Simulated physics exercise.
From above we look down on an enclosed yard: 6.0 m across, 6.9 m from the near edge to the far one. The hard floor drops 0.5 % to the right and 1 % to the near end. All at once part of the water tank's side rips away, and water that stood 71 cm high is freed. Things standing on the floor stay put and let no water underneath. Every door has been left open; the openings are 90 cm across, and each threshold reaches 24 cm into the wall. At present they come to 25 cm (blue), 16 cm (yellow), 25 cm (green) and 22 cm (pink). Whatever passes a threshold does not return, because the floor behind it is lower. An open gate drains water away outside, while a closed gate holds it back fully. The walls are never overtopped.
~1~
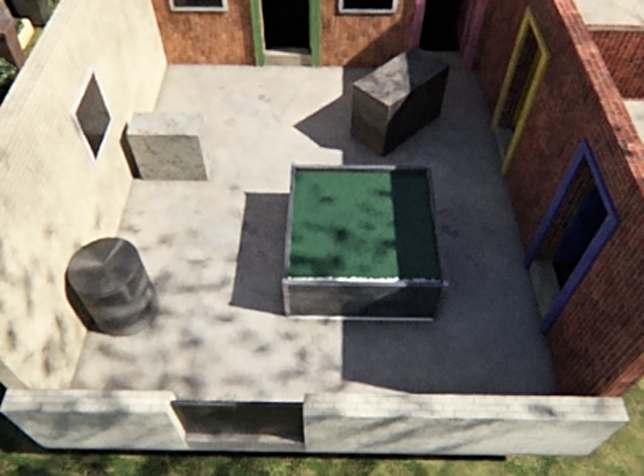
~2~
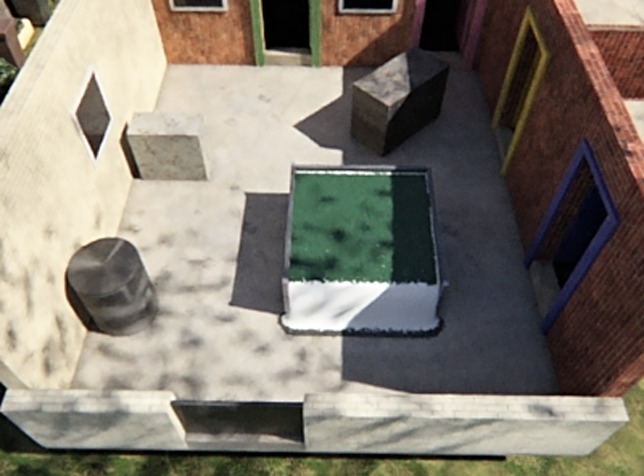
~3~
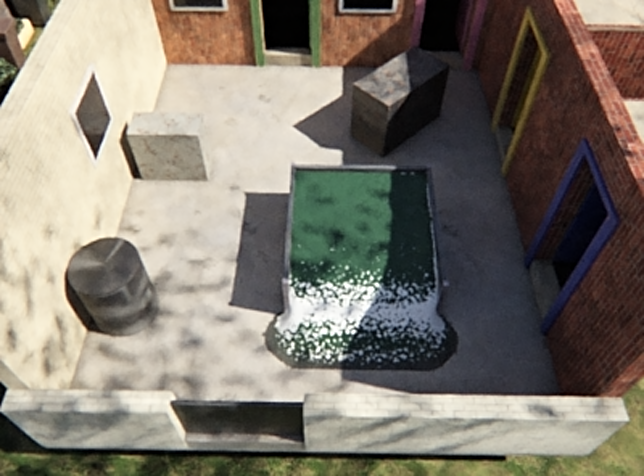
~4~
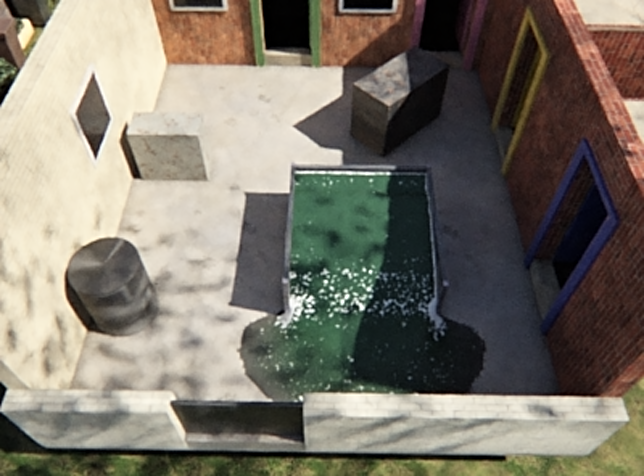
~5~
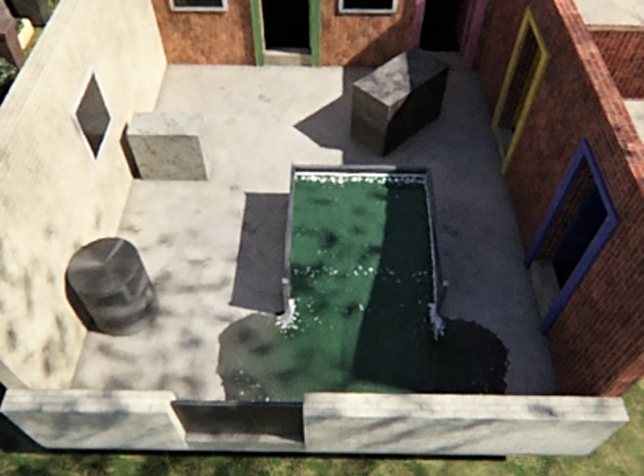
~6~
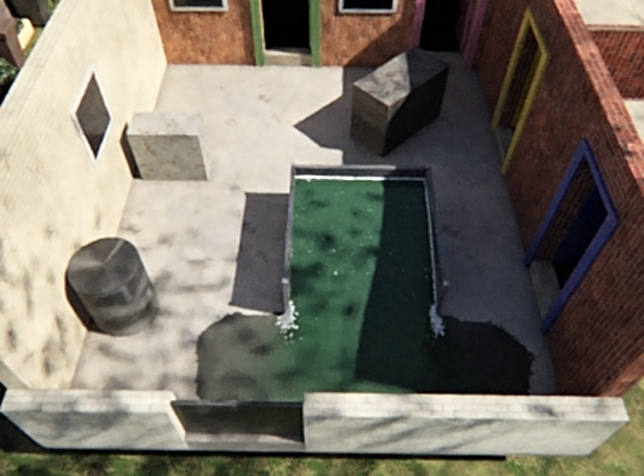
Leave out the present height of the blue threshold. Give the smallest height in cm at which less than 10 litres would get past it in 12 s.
Close to 13 cm is just enough.
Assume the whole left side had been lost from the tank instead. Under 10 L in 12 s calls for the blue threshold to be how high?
Then something near 9.0 cm.
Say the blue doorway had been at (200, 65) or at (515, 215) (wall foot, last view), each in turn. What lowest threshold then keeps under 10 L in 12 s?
About 8.0 cm, then about 5.5 cm.
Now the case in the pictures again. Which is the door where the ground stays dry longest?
I'd say the green door.
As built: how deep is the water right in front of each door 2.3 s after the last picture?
Lab note, cm: Blue 17; yellow 4; green 0; pink 0.
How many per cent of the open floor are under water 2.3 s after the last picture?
45 %.
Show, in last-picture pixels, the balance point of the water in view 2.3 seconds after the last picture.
Roughly (345, 329).
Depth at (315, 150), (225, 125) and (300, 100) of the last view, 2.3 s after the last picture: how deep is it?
About 0, 0 and 0 cm.
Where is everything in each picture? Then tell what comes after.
The first picture shows the water tank at (363, 224) is whole and still, 71 cm deep; the blue door at (560, 253) is dry.
In the second picture, the gap is at (363, 305), the front 0.3 m out at (295, 331); the back of the water tank holds 71 cm.
In the third picture, water pours out at (363, 306) and has run 0.7 m, to (293, 360); about 12 cm deep outside, 71 cm at the back.
In the fourth picture, the gap is at (362, 307), the front 1.3 m out at a hidden place; the back of the water tank holds 66 cm.
In the fifth picture, the front is at a hidden place, 1.5 m from the gap at (362, 307); 4.3 m2 of floor is wet, 60 cm left at the back.
In the sixth picture, water pours out at (362, 308) and has run 1.7 m, to a hidden place; about 12 cm deep outside, 61 cm at the back; the blue door at (560, 253), 2.4 m from the gap, is still 0.9 m from the nearest water.
Then, 0.7 s after the last picture water covers 15 % of the floor, deepest (52 cm) near (366, 423); it has not reached the blue door.
Then, 2.3 s after the last picture water covers 45 % of the floor, deepest (46 cm) near (108, 418); 17 cm at the blue door, 0 litres in over its 25 cm threshold.
Then, 11.3 s after the last picture water covers 100 % of the floor, deepest (13 cm) near (148, 129); 7 cm at the blue door, 0 litres in over its 25 cm threshold.
At the blue door as built, the water peaked near 17 cm, 2.3 s after the last picture.
Run again over the same 12 s with other heights there, 19 litres in over 11 cm, 4 litres over 15 cm. The limit of 10 litres is kept from about 13 cm up.
